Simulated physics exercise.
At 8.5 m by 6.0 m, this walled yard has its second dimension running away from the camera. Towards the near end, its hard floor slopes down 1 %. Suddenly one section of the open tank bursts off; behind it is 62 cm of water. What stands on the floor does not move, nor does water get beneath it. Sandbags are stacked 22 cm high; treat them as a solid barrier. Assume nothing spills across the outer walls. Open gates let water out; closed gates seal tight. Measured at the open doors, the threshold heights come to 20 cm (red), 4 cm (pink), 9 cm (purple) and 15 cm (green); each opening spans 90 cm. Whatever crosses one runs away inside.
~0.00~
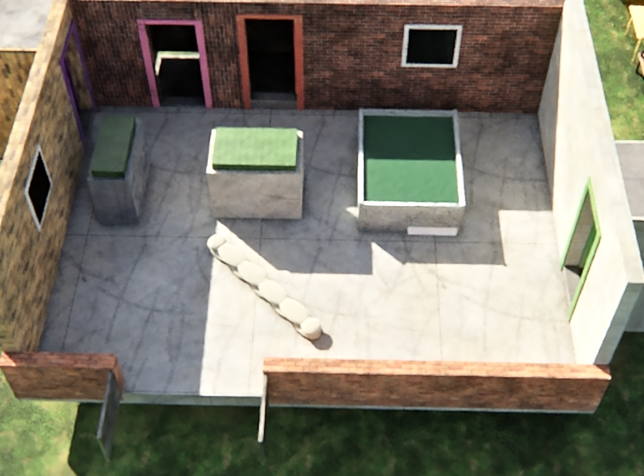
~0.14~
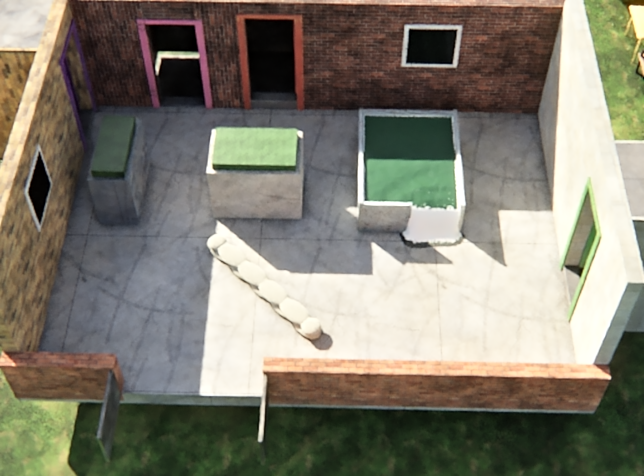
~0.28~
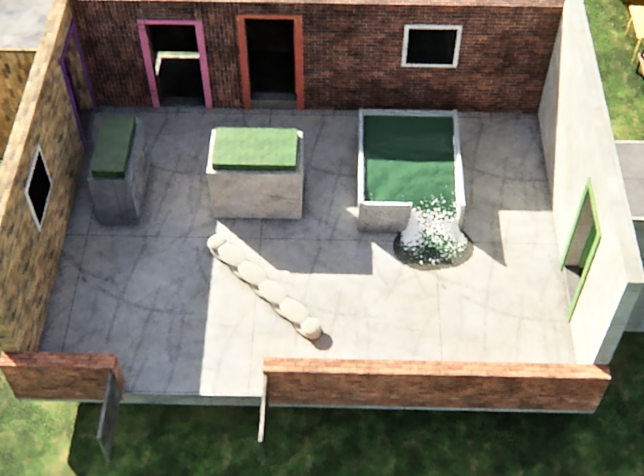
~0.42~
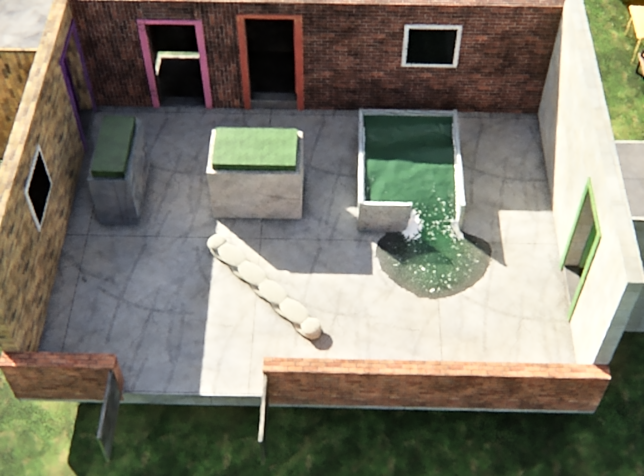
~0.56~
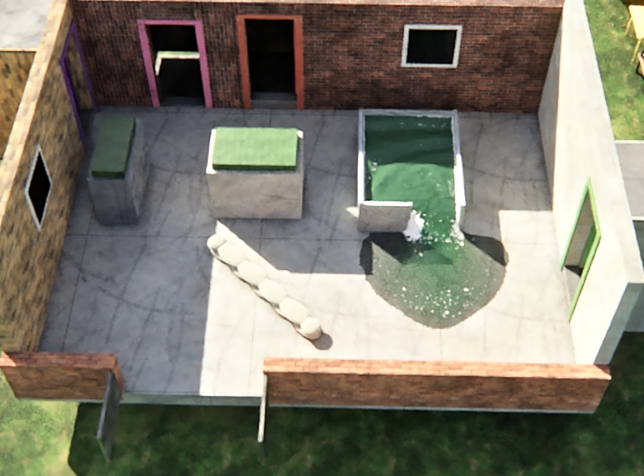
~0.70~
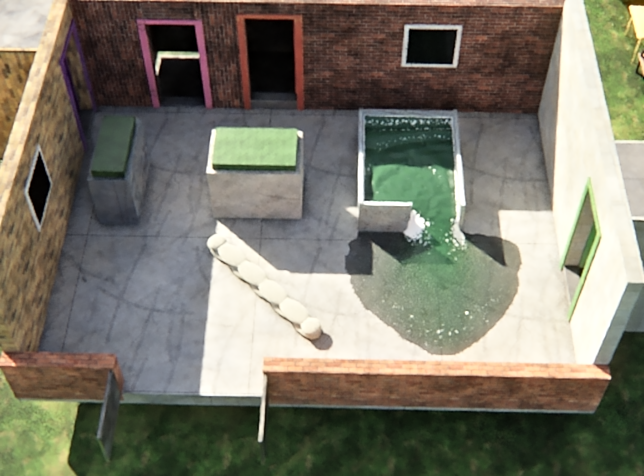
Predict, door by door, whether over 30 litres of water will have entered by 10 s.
As I see it, red door: Under the set amount, pink door: Under the set amount, purple door: Under the set amount, green door: Under the set amount.
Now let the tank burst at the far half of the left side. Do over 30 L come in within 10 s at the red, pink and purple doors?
Red falls short; pink exceeds; purple exceeds.
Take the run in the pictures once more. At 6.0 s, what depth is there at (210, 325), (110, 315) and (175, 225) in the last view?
3, 2, 1 cm.
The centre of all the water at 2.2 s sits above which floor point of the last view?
I'd say somewhere around (428, 248).
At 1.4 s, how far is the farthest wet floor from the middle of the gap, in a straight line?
I'd say around 3.4 m from the gap.
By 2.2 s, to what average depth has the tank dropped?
Mean depth: About 36 cm.
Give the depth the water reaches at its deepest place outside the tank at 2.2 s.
Max depth: About 38 centimetres.
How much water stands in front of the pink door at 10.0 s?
The depth comes to around 0.0 centimetres.
After 1.4 s water covers 20 % of the floor and is deepest (34 cm) near (441, 238); red door not reached, pink door not reached, purple door not reached, green door not reached.
After 2.2 s water covers 25 % of the floor and is deepest (38 cm) near (568, 389); red door not reached, pink door not reached, purple door not reached, green door 9 cm at the sill, 0 L in.
After 3.5 s water covers 35 % of the floor and is deepest (22 cm) near (438, 376); red door not reached, pink door not reached, purple door not reached, green door 14 cm at the sill, 0 L in.
After 6.0 s water covers 65 % of the floor and is deepest (18 cm) near (427, 386); red door not reached, pink door not reached, purple door not reached, green door 11 cm at the sill, 1 L in.
After 10.0 s water covers 80 % of the floor and is deepest (11 cm) near (568, 389); red door not reached, pink door not reached, purple door 2 cm at the sill, 0 L in, green door 7 cm at the sill, 1 L in.
